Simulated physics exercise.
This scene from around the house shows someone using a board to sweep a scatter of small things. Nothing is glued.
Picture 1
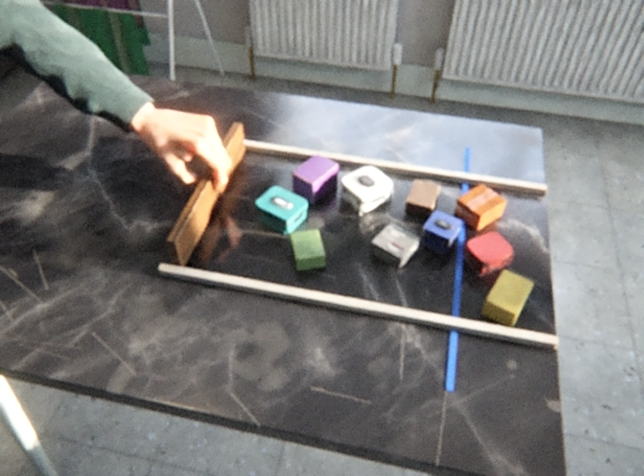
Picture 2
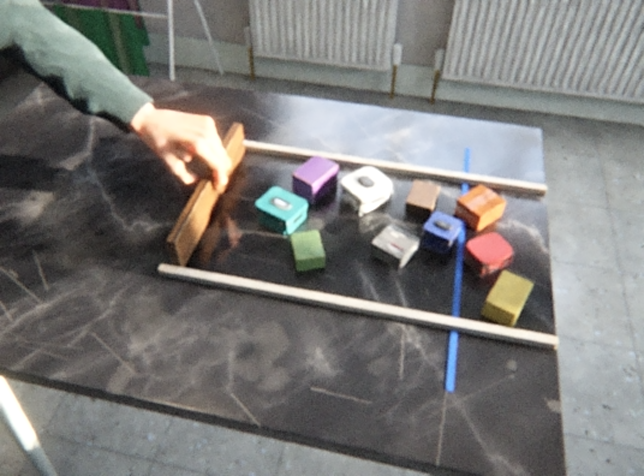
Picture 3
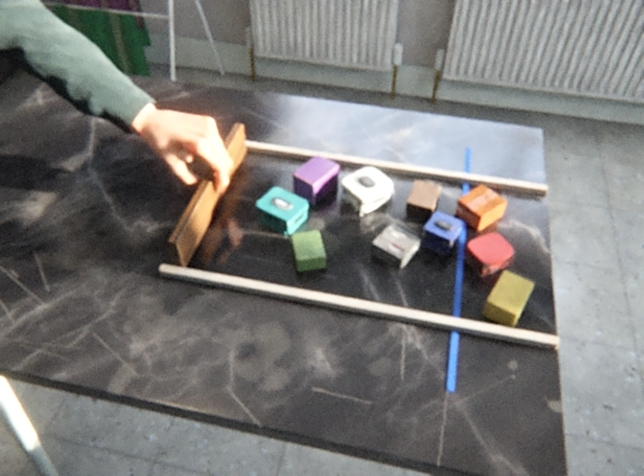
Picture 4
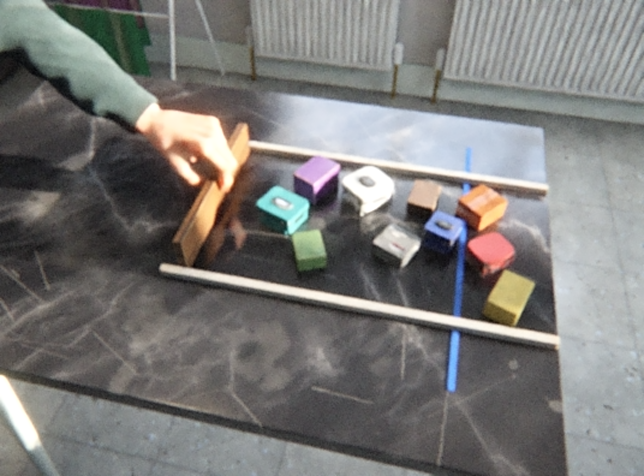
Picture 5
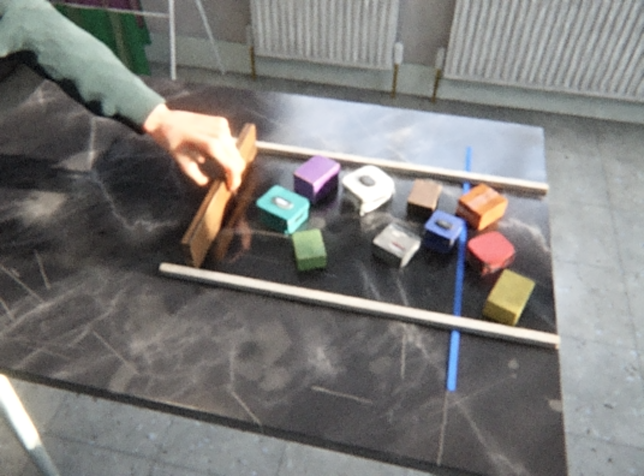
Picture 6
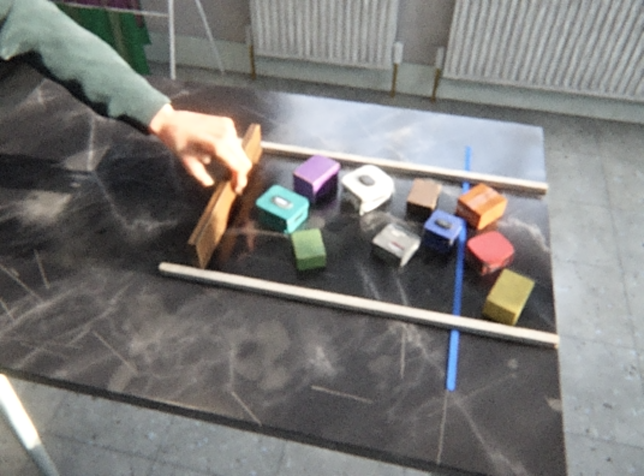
In the video, a hand in a green sleeve holds a brown board upright on a dark marbled surface and slides it slightly to the right, while the colourful blocks and cases between two pale strips stay still.
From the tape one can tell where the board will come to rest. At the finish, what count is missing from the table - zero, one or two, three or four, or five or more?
Missing: One or two.
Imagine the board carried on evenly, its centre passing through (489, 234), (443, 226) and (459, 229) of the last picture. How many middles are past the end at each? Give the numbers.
Respectively 3, 1 and 1.
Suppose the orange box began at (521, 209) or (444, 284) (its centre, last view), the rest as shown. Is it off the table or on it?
Results in order - down; still up.
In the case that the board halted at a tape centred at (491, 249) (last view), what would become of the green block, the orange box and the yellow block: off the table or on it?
Green block stays put, orange box goes off, yellow block stays put.
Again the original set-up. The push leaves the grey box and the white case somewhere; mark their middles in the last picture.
First at (507, 268); second at (515, 202).
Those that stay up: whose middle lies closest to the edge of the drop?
That'd be the brown block, foremost of the lot.
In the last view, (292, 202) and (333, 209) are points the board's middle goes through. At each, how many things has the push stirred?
2 by the first point, 5 by the second.
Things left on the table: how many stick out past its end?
You'd get 2.
Soon after, none off yet; yellow block at rest near (508, 297); red case at rest near (488, 253); orange box at rest near (480, 206).
Then, none off yet; yellow block at rest near (508, 297); red case at rest near (488, 253); orange box moved about its own width near (507, 210).
At rest, the number that fall off is one or two; fallen, orange box.
